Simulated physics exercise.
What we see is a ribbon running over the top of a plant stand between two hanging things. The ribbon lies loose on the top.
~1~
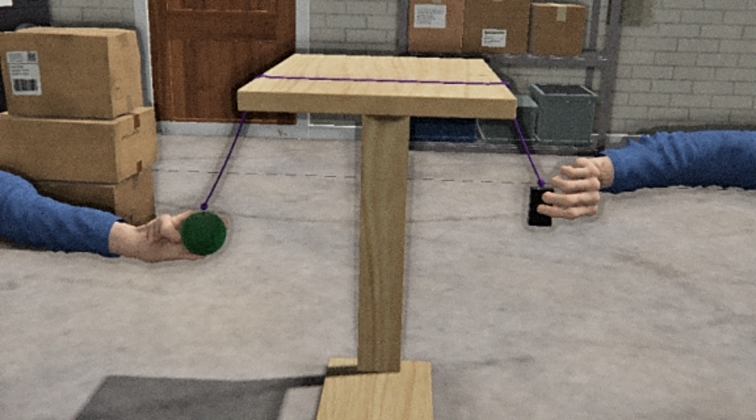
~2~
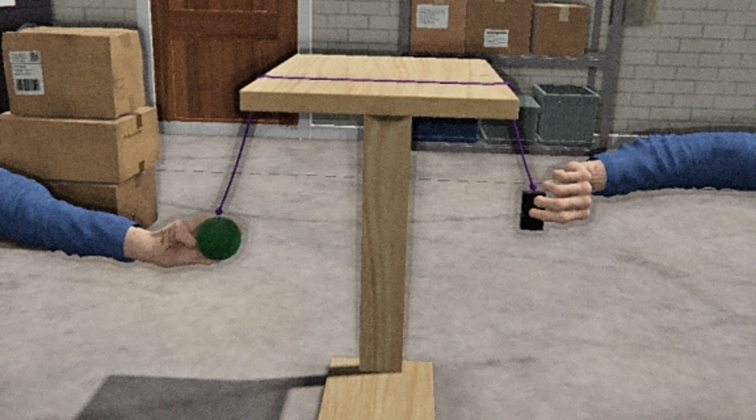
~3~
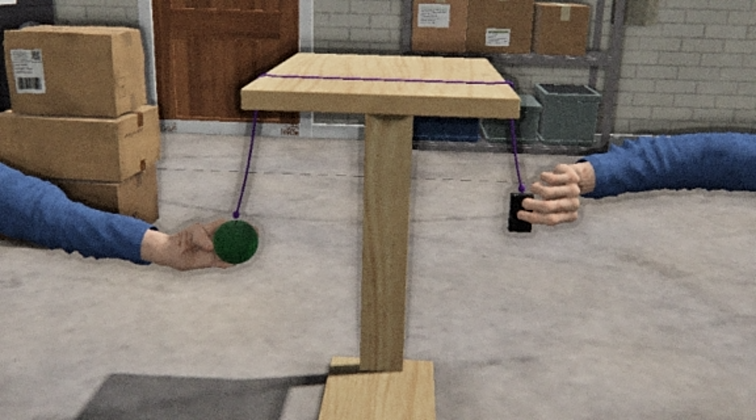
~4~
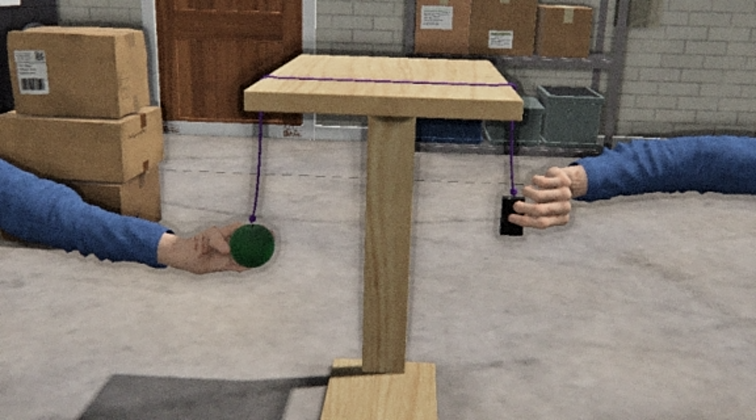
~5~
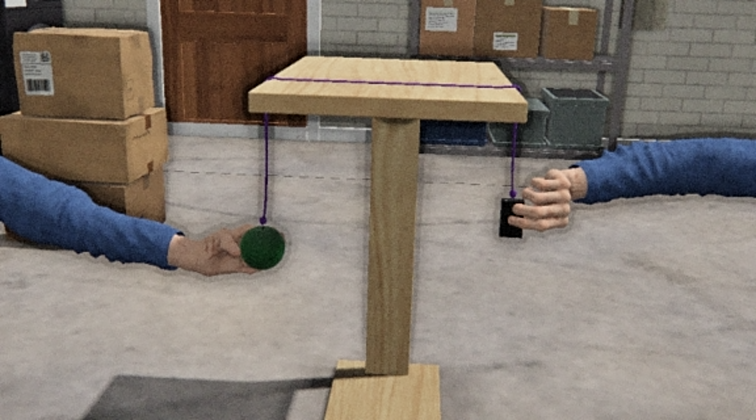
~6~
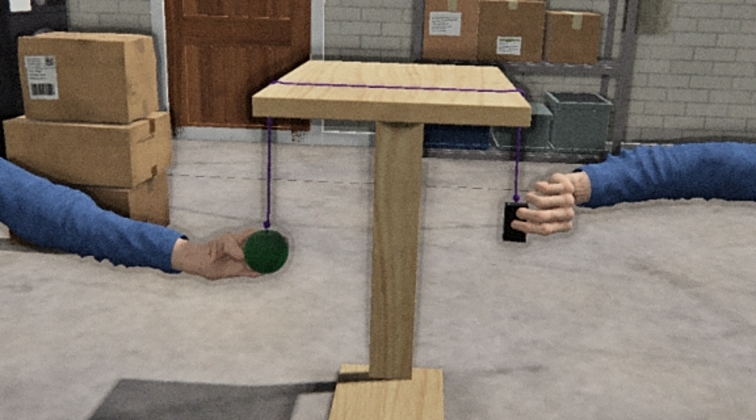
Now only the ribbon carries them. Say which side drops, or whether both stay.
The ribbon goes down on the left.
Then, 0.36 s past the final frame, left apple lower near (270, 328); right matchbox pulled up onto the top near (563, 76).
Then, 0.68 s past the final frame, left apple down on the floor; right matchbox pulled up onto the top near (312, 76).
Then, 0.98 s past the final frame, left apple down on the floor; right matchbox lower near (74, 342).
When it is over, left apple down on the floor; right matchbox down on the floor. The ribbon sinks on the left side.
